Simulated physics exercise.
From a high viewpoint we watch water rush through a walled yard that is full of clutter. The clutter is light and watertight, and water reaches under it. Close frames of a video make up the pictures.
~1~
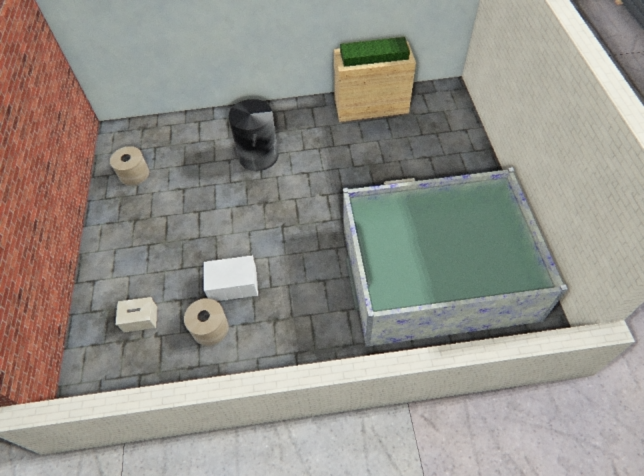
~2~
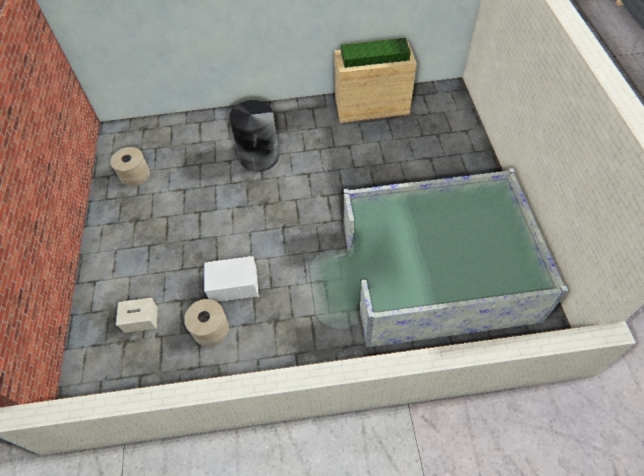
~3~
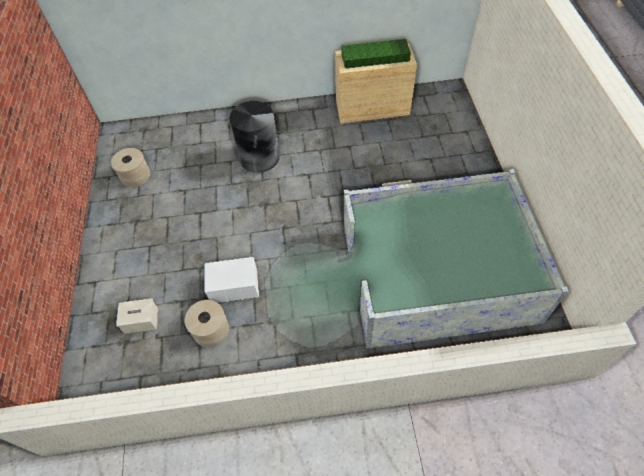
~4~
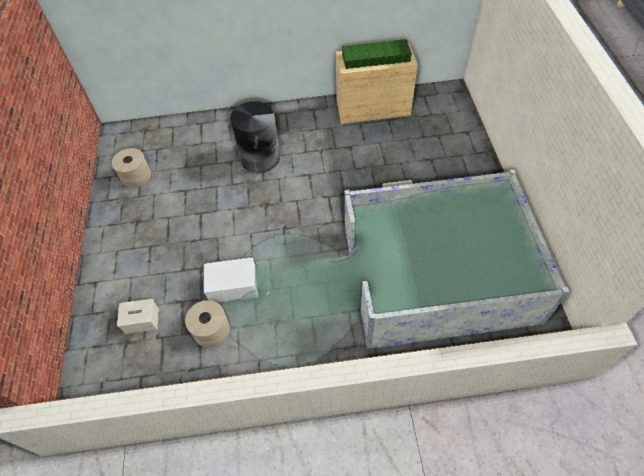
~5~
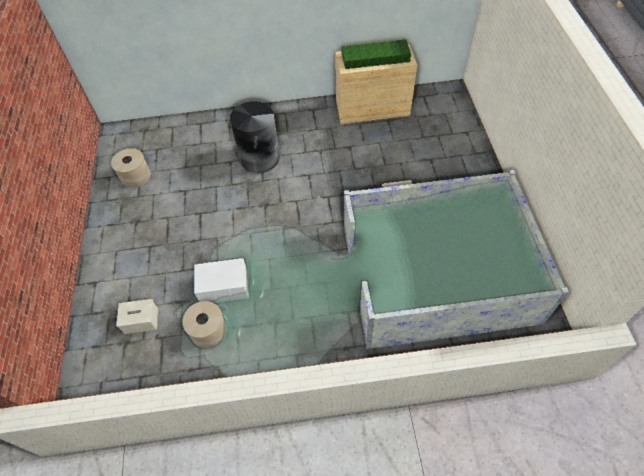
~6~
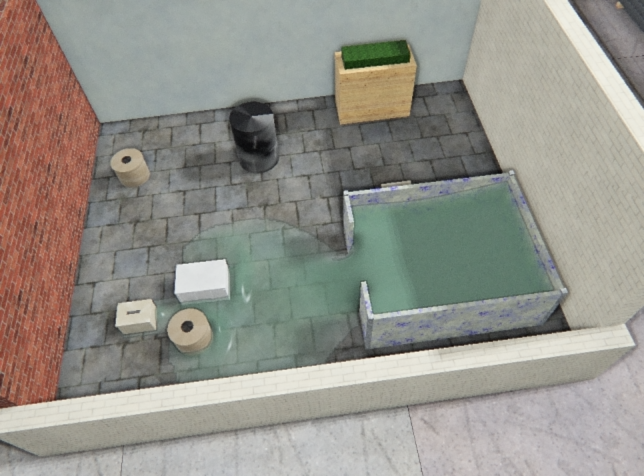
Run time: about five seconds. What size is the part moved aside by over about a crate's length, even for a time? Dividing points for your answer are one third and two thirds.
Answer: A share of two thirds or more.
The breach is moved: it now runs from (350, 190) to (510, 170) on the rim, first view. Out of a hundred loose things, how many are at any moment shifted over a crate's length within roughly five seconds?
Estimate: Roughly 60 per cent.
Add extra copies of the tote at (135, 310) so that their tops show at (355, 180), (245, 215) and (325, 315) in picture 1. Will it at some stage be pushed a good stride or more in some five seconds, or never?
The answers, in order, are remains nearby, displaced a stride and displaced a stride.
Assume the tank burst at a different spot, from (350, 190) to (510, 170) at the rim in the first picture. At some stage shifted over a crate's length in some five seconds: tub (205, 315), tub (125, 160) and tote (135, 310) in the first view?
Results in order: Stayed short / cleared that distance / cleared that distance.
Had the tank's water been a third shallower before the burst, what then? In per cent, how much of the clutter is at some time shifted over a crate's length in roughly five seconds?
About 80 %.
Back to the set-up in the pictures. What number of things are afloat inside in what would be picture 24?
I get 4.
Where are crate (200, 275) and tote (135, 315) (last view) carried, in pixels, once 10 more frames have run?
Close to (91, 241) and (82, 295).
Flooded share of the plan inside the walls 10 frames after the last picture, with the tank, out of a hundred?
I'd estimate around 60 percent.
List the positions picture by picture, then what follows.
In the first picture, a crate at (229, 273), on the bottom; a tub at (204, 316) rests on the ground; 0 of 5 have shifted.
In the second picture, a crate at (230, 273), on the bottom; a tub at (204, 317), on the bottom; 1 of 5 have shifted.
In the third picture, a crate at (230, 274), on the bottom; a tub at (205, 318), on the bottom; 1 of 5 have shifted.
In the fourth picture, a crate at (229, 275) rests on the ground; a tub at (205, 318), on the bottom; 1 of 5 have shifted.
In the fifth picture, a crate at (220, 275) rests on the ground, close to its start; a tub at (203, 319), on the bottom; 2 of 5 have shifted.
In the sixth picture, a crate at (201, 276), on the bottom, a stride from its start; a tub at (188, 327), on the bottom, close to its start; 3 of 5 have shifted.
A moment on, 2 of 5 are well off their spots; 0 afloat.
Next, 3 of 5 are well off their spots; 3 afloat.
Later, 4 of 5 are well off their spots; 4 afloat.
In the end, 4 of 5 are well off their spots, and 4 have been at some point; 4 afloat.
